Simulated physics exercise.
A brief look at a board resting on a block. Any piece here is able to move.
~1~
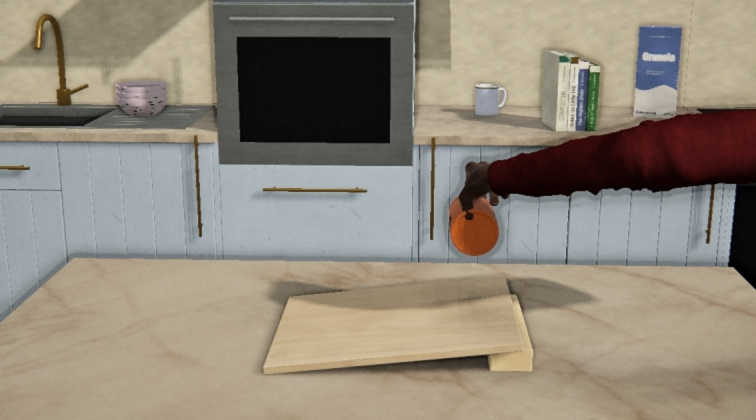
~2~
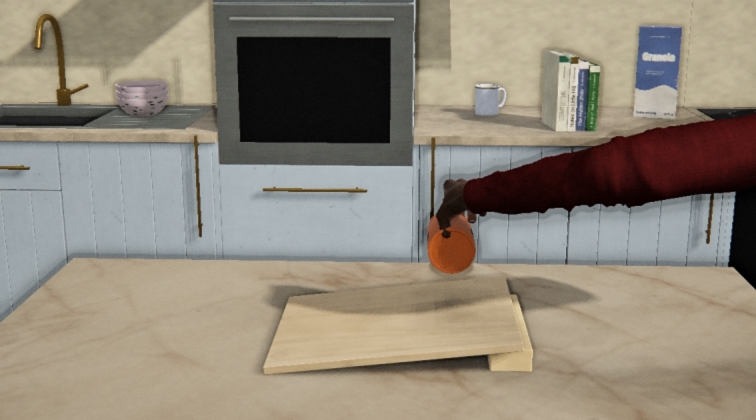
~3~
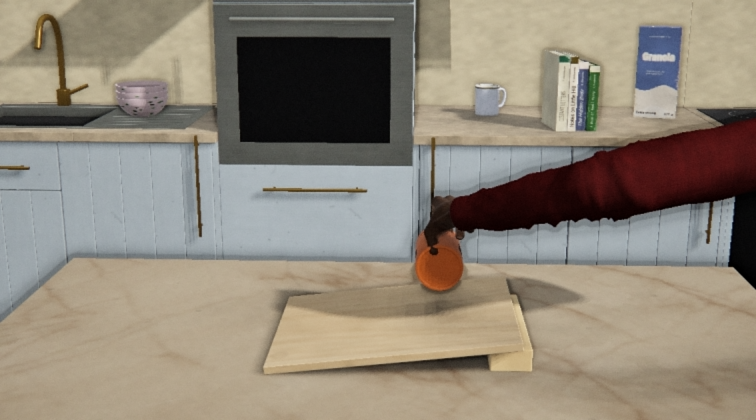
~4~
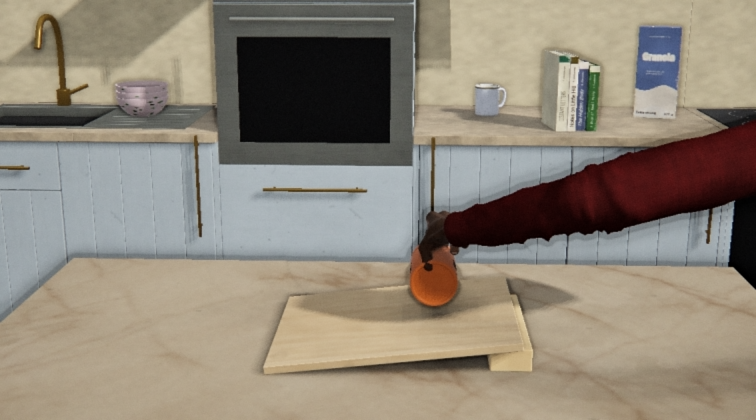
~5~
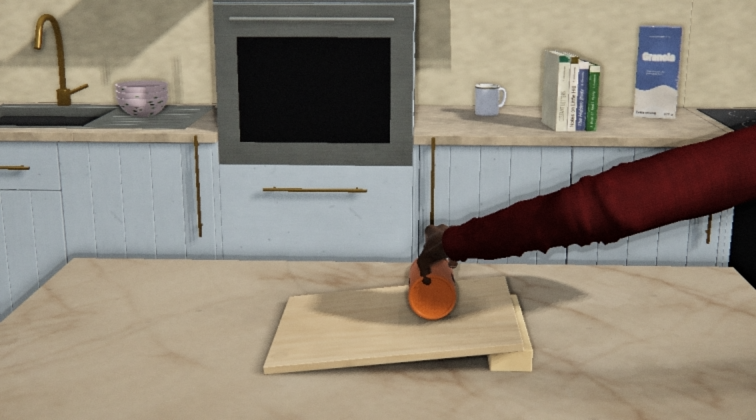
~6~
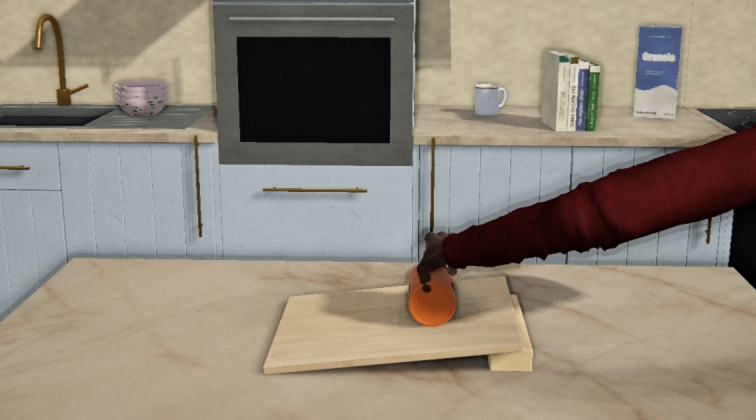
In a kitchen with pale blue cabinets, a fixed view looks slightly down across a marble-patterned island toward an oven, a brass tap, bowls, a mug, books and a blue box. A light wooden board rests tilted on a small block at its right end. From the right, a dark red-sleeved arm carries an orange jar leftward and down onto the board, its hand still on it.
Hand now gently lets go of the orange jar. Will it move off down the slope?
Basically it gets under way once it's let go.
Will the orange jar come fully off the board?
Watch the orange jar: It goes over the edge.
Then, 1.30 s after the last picture, orange jar now off the board.
Then, 2.10 s after the last picture, things are still on the move.
By the end, off the board, orange jar. The orange jar runs down the board.
